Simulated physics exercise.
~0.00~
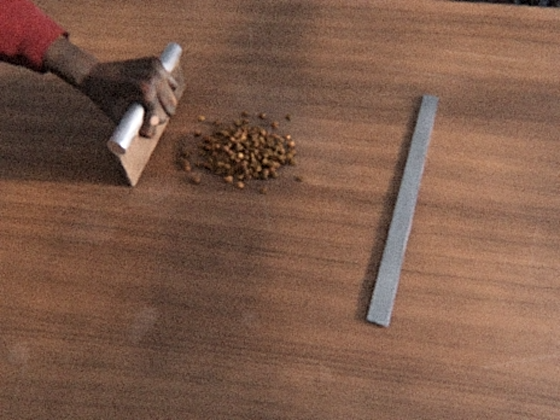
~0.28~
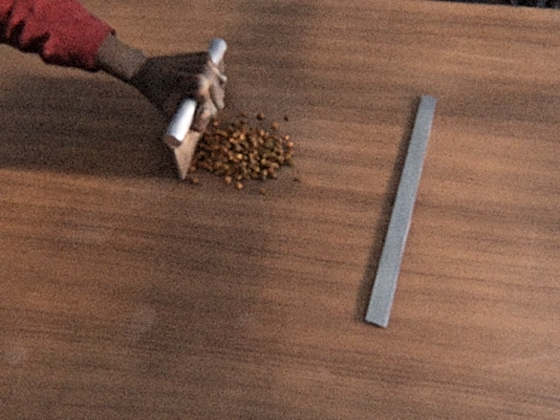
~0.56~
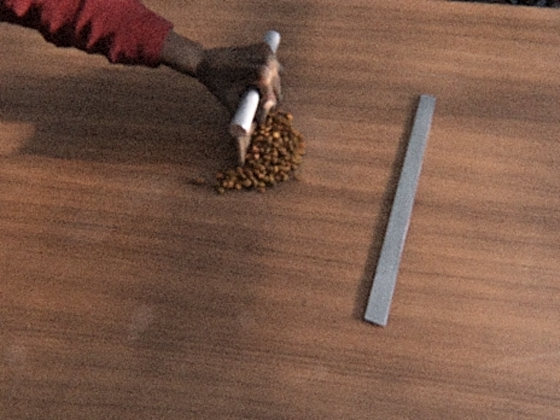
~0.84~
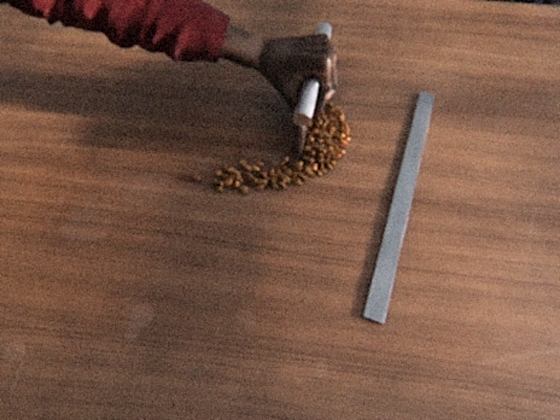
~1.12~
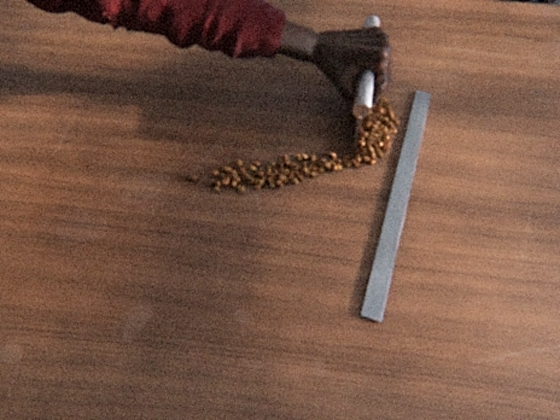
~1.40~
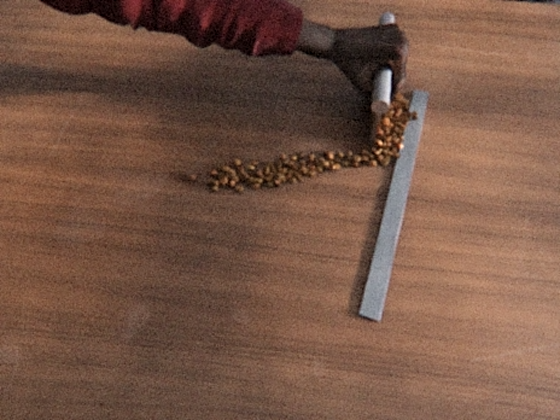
On a brown wooden tabletop, a hand in a red sleeve pushed a scraper rightward through a heap of small brown kibble, dragging some along and leaving a trail behind, and ended up beside the top of a gray strip with the pieces still short of crossing it.
